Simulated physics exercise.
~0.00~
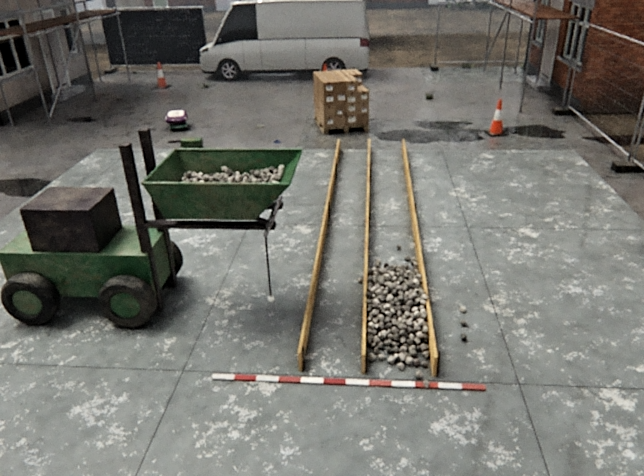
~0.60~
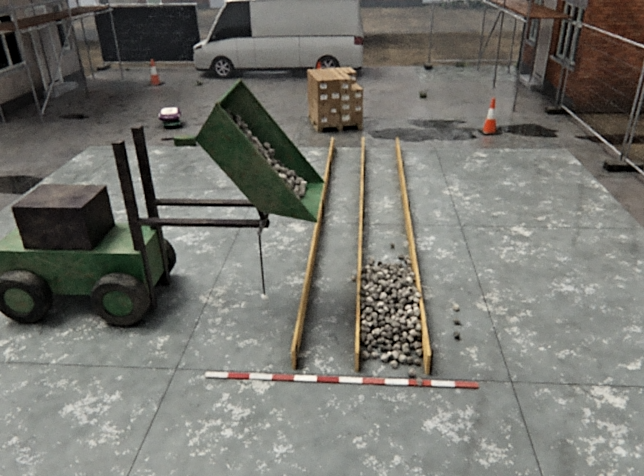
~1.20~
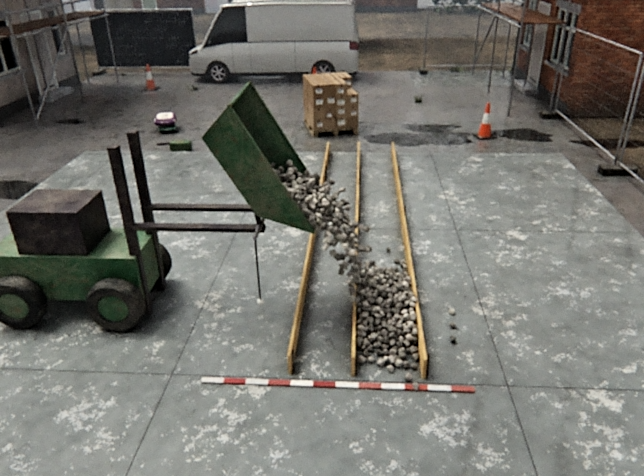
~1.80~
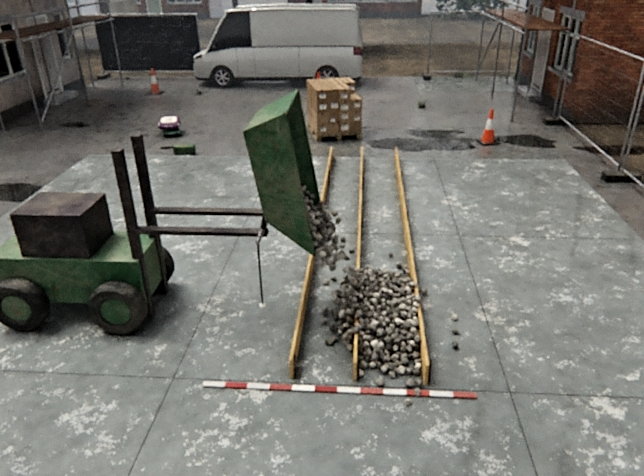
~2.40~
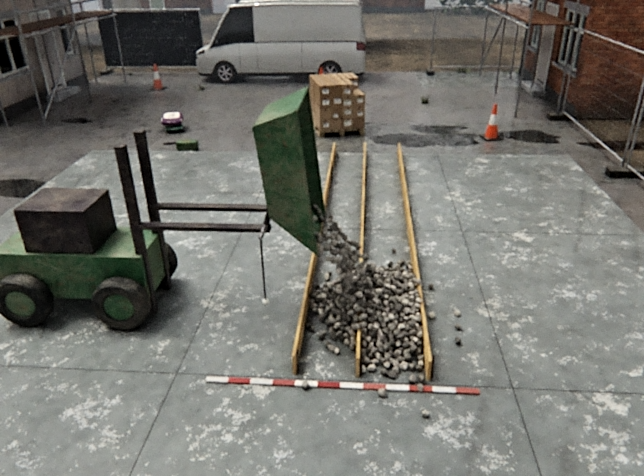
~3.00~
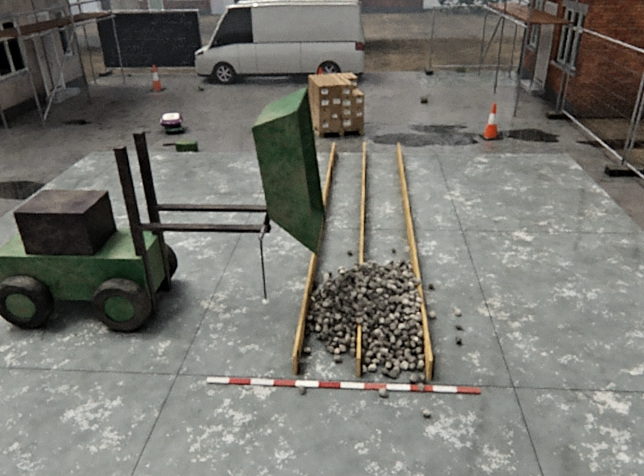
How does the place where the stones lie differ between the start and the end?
At the start, some of the stones are in the raised green skip and the rest lie on the ground in the right-hand bay. At the end, the skip is empty and the stones lie further right and lower overall, in a heap spread across both bays.
